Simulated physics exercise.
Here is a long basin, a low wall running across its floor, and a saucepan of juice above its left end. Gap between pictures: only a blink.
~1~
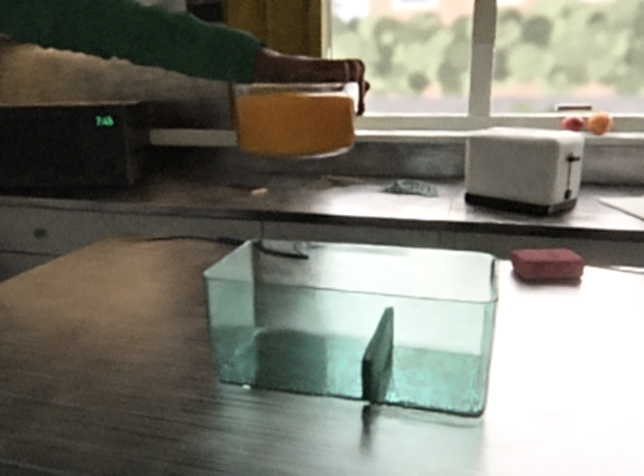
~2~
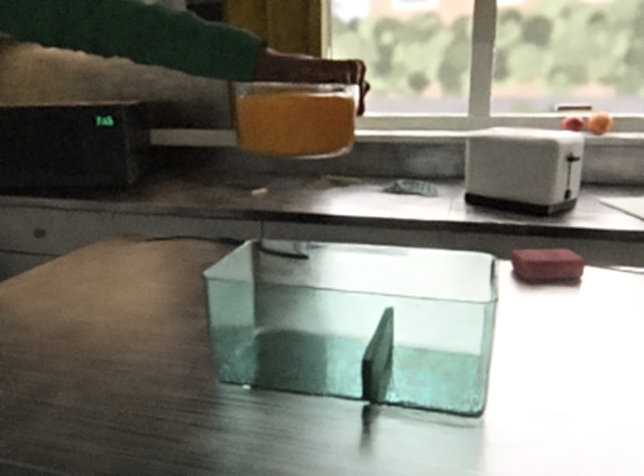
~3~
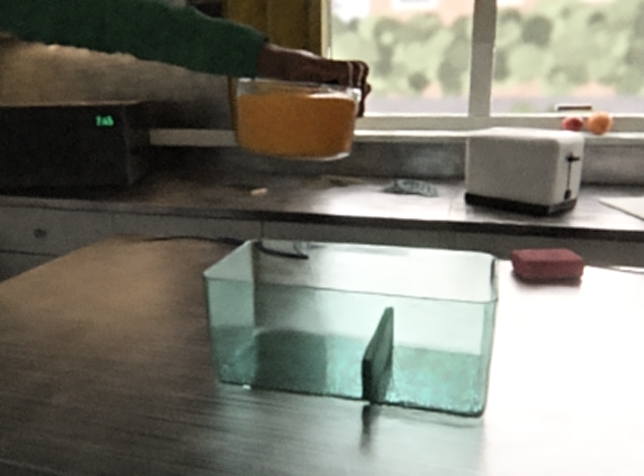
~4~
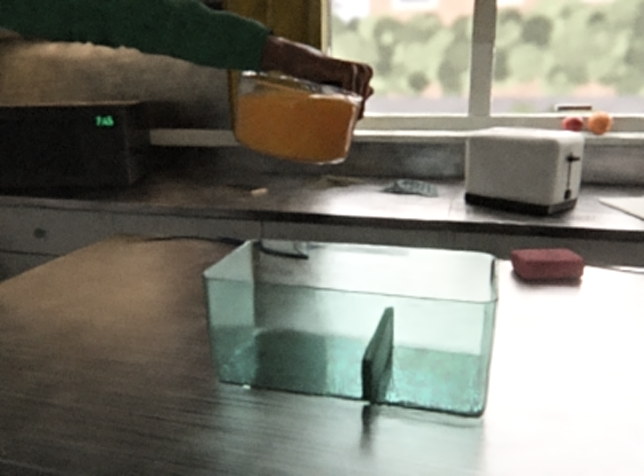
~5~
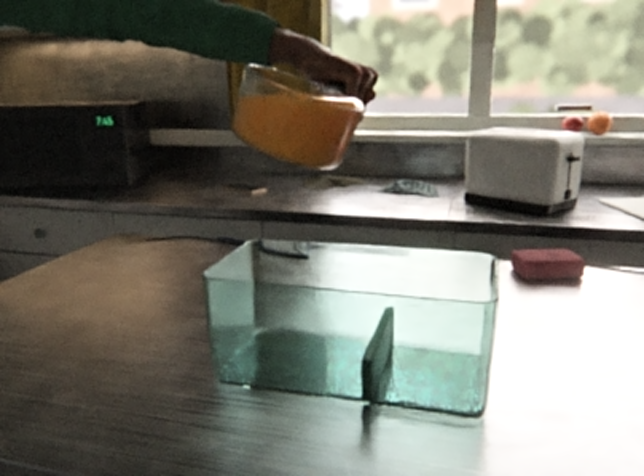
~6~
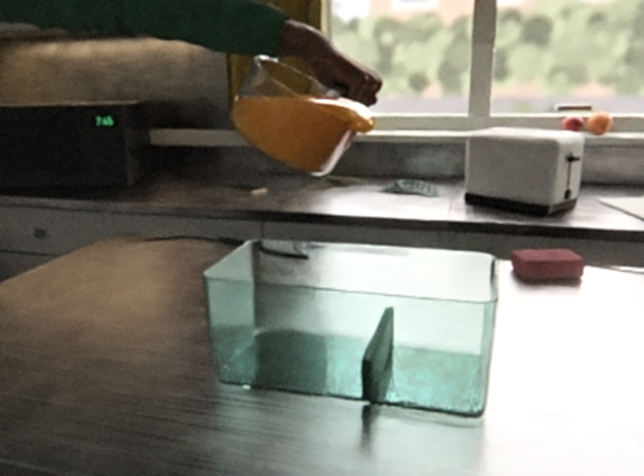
An arm in a green sleeve reaches in from the left across a kitchen with a window, seen from a still camera facing a dark, shiny table. It holds a clear pan of orange juice above a greenish see-through basin with a low wall inside, near a white toaster and a red block. The hand tilts the pan rightward, slowly then further, and juice reaches its lower edge.
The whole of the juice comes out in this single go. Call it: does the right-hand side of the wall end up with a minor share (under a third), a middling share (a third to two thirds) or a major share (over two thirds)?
The right side gets a major share.
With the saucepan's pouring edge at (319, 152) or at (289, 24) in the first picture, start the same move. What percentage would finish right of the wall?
First try 25 %, second try 30 %.
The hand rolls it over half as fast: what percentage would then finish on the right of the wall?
Share on the right: Some 85 percent.
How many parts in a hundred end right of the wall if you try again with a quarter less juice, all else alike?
Best guess: Around 70 %.
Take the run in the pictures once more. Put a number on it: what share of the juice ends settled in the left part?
Roughly 20 per cent.
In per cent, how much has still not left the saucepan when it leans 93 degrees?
About 25 %.
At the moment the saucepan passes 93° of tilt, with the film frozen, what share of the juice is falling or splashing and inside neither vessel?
It's about 45 per cent.
A moment on, the saucepan is tipped on its side and 24 per cent is still to pour, 1 is left of the wall and 30 right of it.
Next, the saucepan is tipped right over and 4 per cent is still to pour, 11 is left of the wall and 76 right of it.
Then the saucepan is tipped right over and 0 per cent is still to pour, 21 is left of the wall and 76 right of it.
Later the saucepan is tipped right over and 0 per cent is still to pour, 22 is left of the wall and 76 right of it.
In the end 22 per cent lies left of the wall, 76 right of it and 2 outside.
